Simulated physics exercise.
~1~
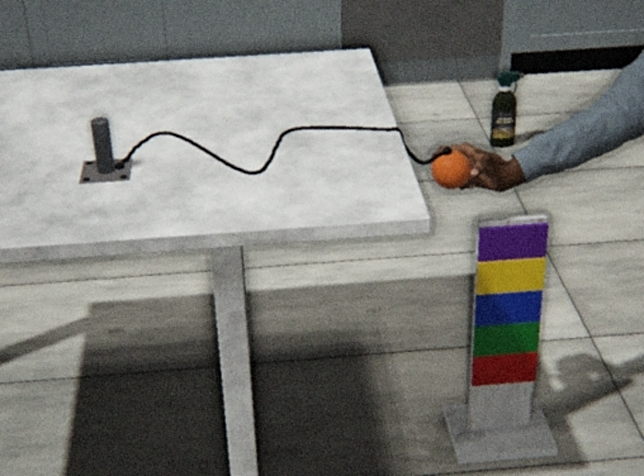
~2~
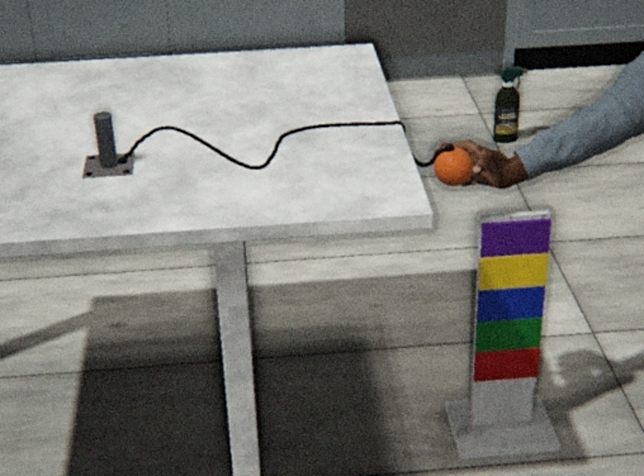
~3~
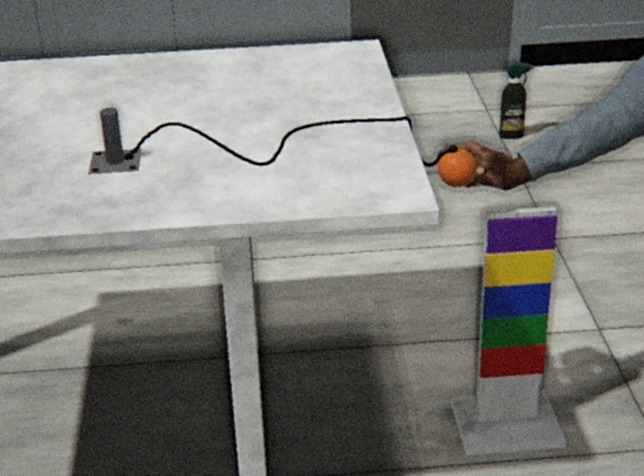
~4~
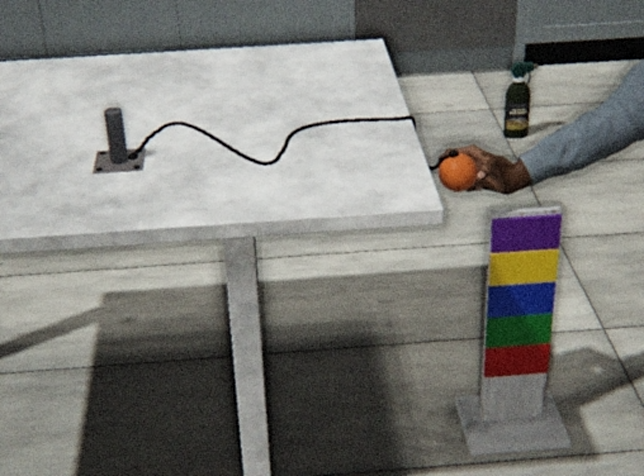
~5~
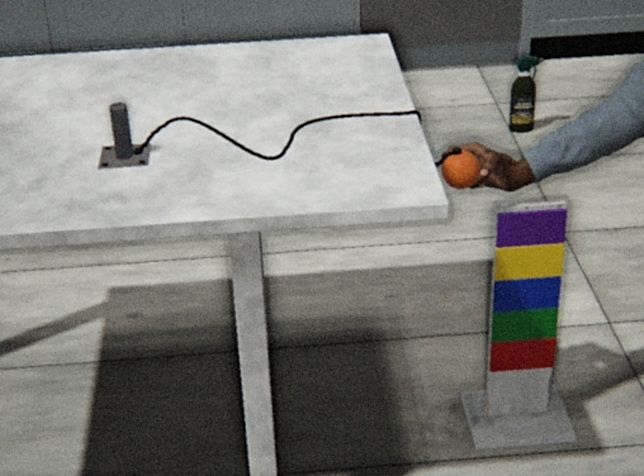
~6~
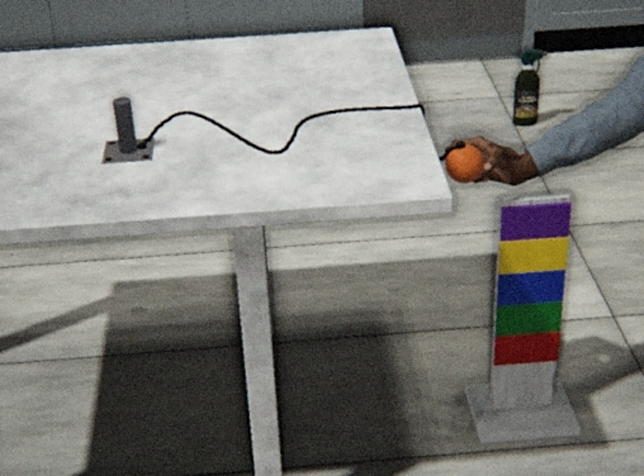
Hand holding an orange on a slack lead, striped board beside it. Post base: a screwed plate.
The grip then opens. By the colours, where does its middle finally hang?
At the green band.
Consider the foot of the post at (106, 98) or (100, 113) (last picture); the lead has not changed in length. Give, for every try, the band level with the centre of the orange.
For the first it would be blue, for the second blue.
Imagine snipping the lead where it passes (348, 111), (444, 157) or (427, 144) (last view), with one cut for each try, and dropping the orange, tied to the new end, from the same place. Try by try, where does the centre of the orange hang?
Near (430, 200), (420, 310) and (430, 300).
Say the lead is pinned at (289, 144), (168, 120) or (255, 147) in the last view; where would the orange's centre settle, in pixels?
In that order: (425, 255), (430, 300) and (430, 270).
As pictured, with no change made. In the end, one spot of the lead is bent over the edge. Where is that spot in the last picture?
Check around (296, 131) - that's where it is.
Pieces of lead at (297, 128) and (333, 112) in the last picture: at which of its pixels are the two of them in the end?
Roughly (425, 124) for the first and (426, 170) for the second.
A little later, orange near (392, 317); level with blue.
Next, orange near (439, 324); level with green.
When it is over, orange near (419, 331); level with green. The lead holds its middle at green.
